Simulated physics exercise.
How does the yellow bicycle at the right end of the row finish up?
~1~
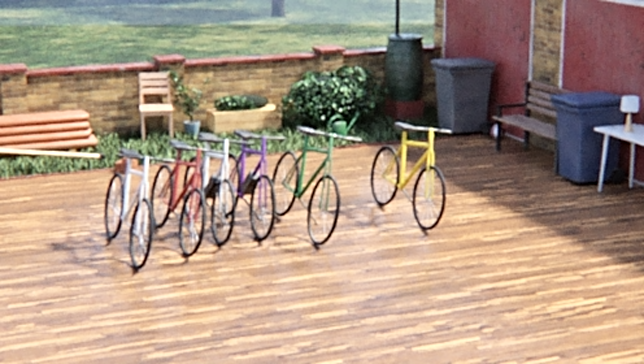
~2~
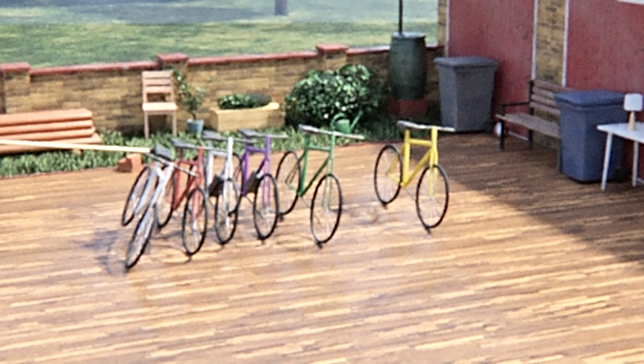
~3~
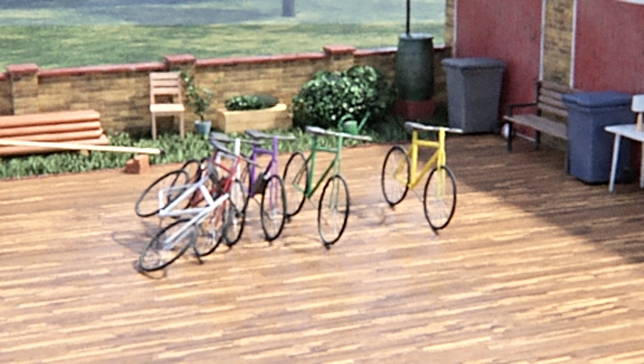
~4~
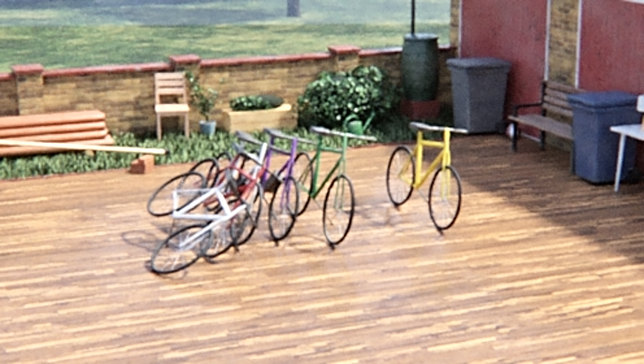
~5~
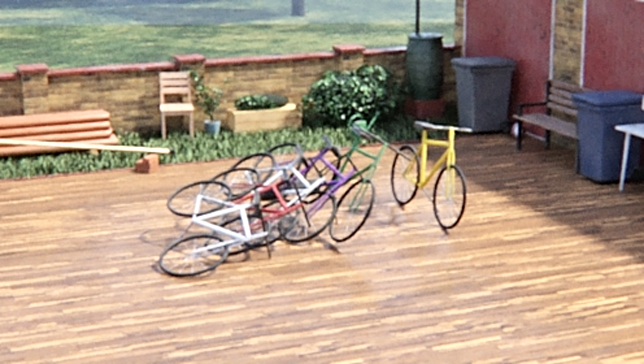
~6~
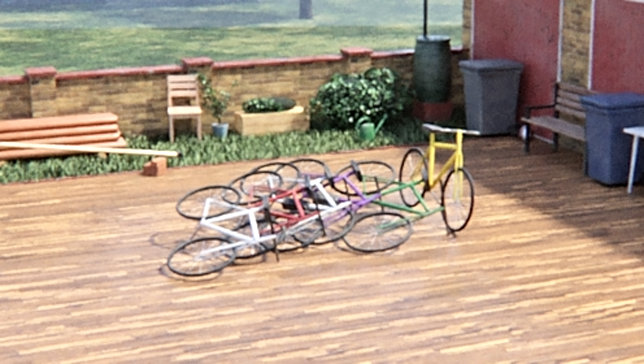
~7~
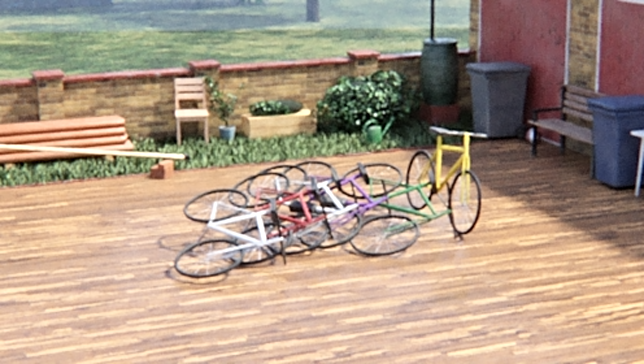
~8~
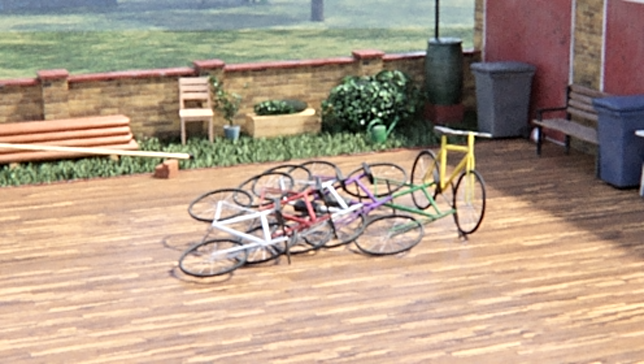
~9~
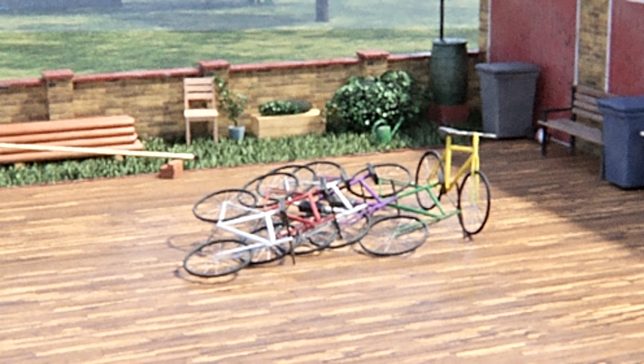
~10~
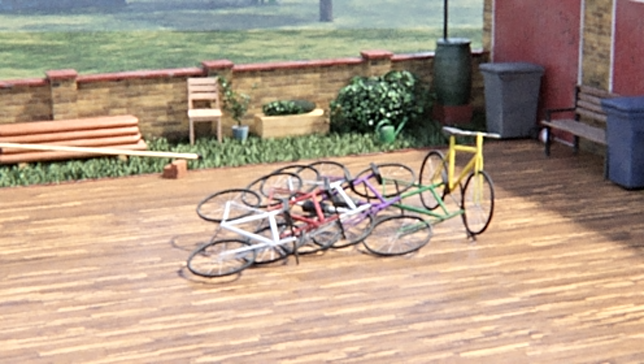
It stays standing upright in its place, while the other bicycles lie in a tangle to its left.
